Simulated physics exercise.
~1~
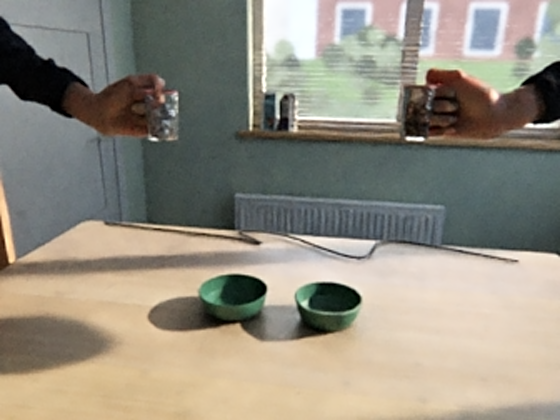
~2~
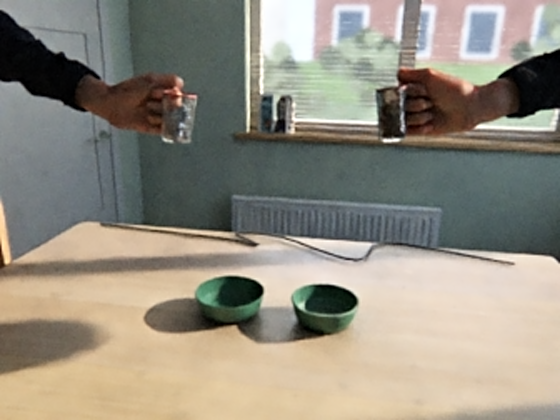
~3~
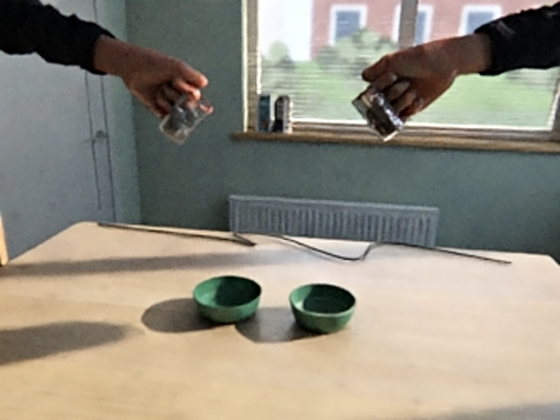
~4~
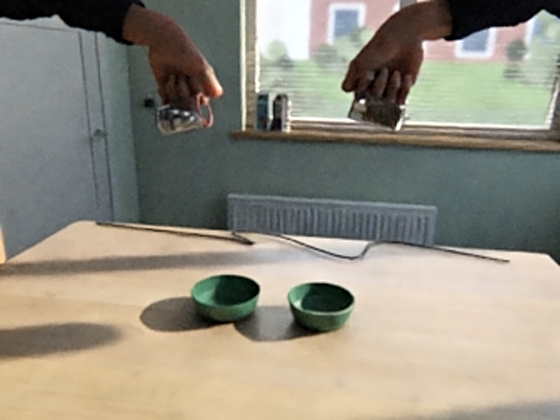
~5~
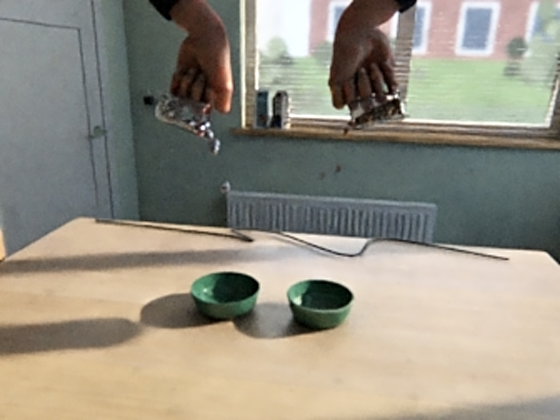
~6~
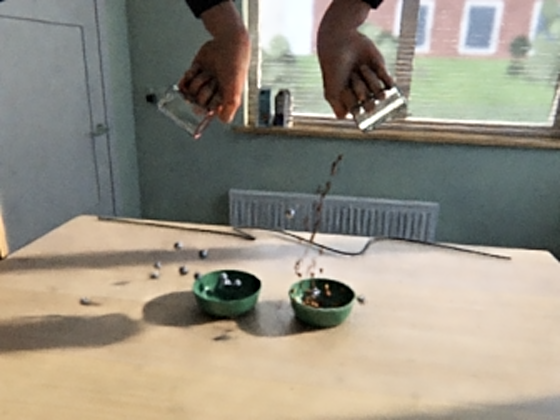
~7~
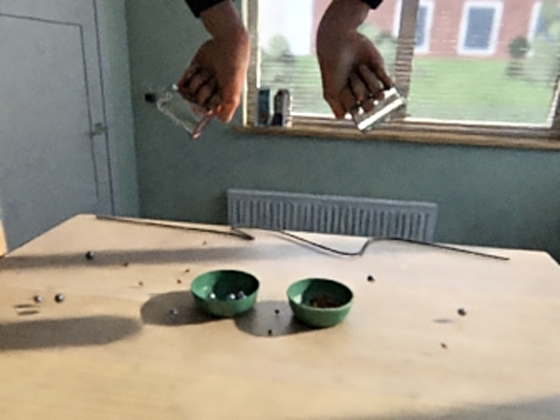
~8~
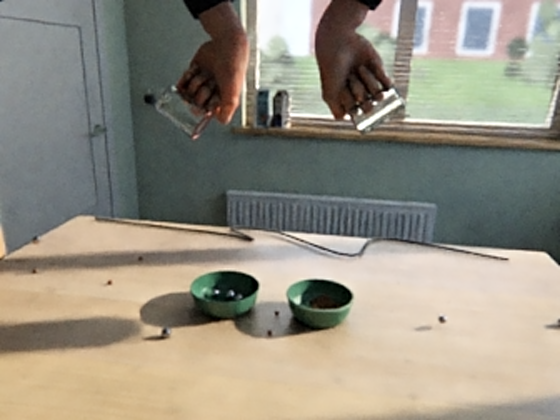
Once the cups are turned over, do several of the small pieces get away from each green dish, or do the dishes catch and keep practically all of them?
Several pieces get away from both dishes. The left dish loses most of its pieces, while the right dish keeps most but still lets several escape.
